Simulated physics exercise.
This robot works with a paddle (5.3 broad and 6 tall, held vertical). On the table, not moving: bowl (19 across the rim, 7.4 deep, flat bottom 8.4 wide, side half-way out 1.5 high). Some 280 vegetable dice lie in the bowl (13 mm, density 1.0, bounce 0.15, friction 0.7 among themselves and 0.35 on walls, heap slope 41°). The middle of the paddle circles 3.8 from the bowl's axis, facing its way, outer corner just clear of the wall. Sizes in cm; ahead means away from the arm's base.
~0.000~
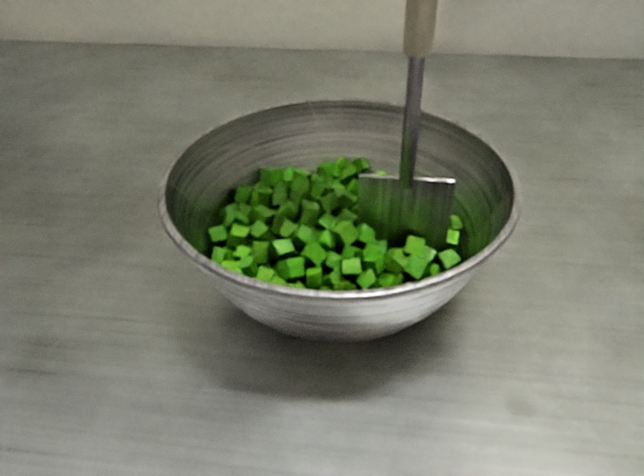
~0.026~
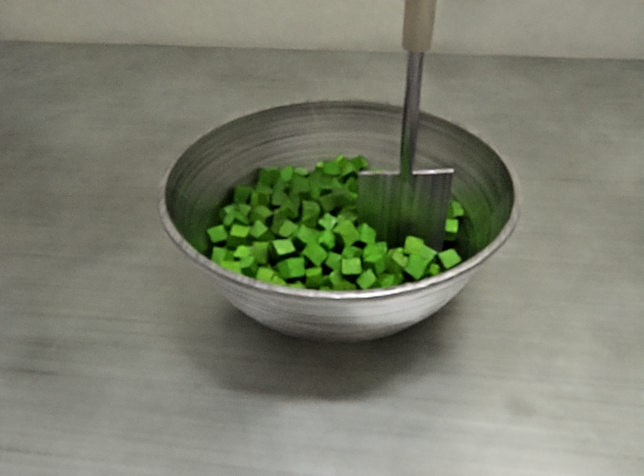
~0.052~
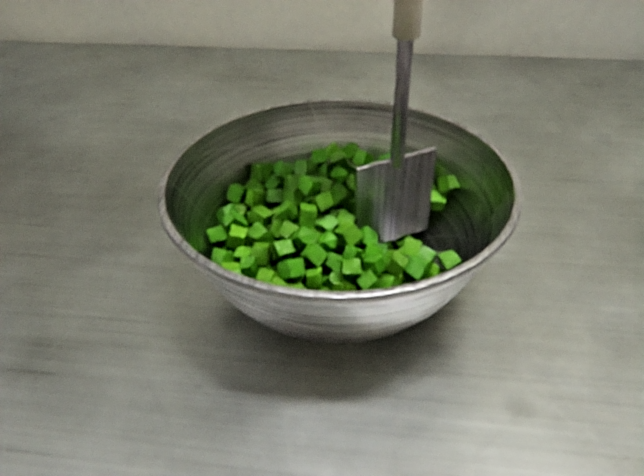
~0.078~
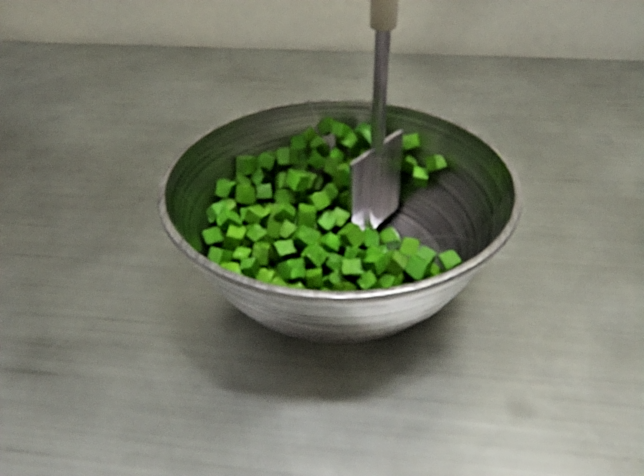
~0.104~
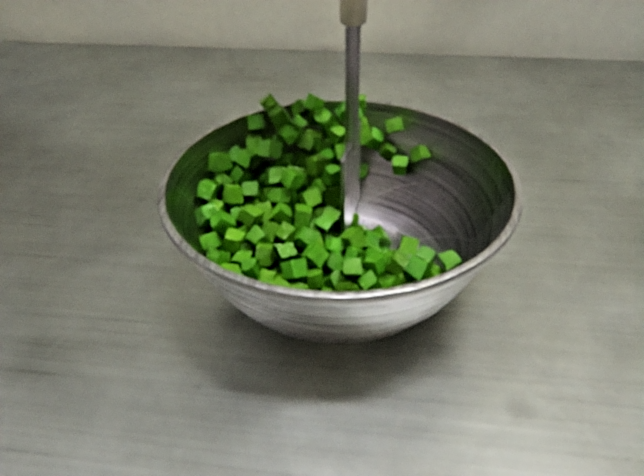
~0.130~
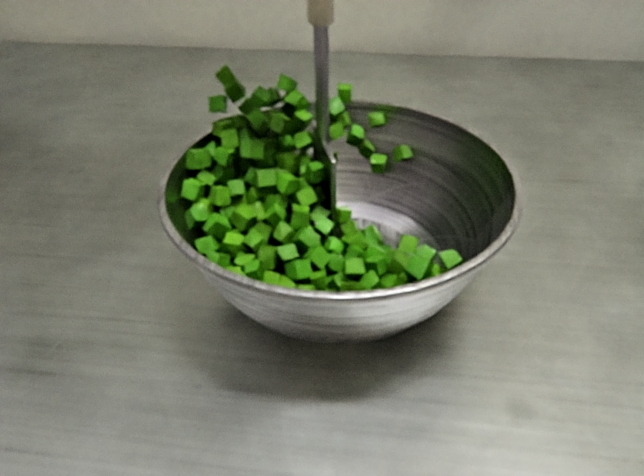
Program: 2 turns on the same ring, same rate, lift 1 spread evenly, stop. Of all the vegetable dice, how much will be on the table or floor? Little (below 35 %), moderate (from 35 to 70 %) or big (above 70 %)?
On the table or floor the share is moderate, from 35 to 70 %.
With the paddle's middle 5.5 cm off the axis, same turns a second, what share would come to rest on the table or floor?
In that case some 10 per cent.
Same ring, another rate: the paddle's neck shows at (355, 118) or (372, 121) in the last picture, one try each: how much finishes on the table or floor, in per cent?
Some 40 and 25 per cent.
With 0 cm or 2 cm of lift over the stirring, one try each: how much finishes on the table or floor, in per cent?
About 50 and 45 per cent.
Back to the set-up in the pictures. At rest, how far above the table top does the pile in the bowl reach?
Some 7.0 cm.
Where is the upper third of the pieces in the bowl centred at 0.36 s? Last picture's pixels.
Near (455, 187).
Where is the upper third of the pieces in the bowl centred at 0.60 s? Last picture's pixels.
At about (236, 255).
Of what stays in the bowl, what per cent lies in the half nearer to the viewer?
About 40 per cent.
By 0.36 s, 346° round, highest piece 11 above the table; 192 in the bowl, 41 on the table or floor, 42 in flight or on the tool.
By 0.60 s, 222° round, highest piece 9 above the table; 157 in the bowl, 104 on the table or floor, 14 in flight or on the tool.
By 0.91 s, 0° round, highest piece 8 above the table; 147 in the bowl, 128 on the table or floor.
By 1.61 s, 0° round, highest piece 8 above the table; 147 in the bowl, 128 on the table or floor.
Final count, 147 in the bowl, 128 on the table or floor. That is 47 % on the table or floor.
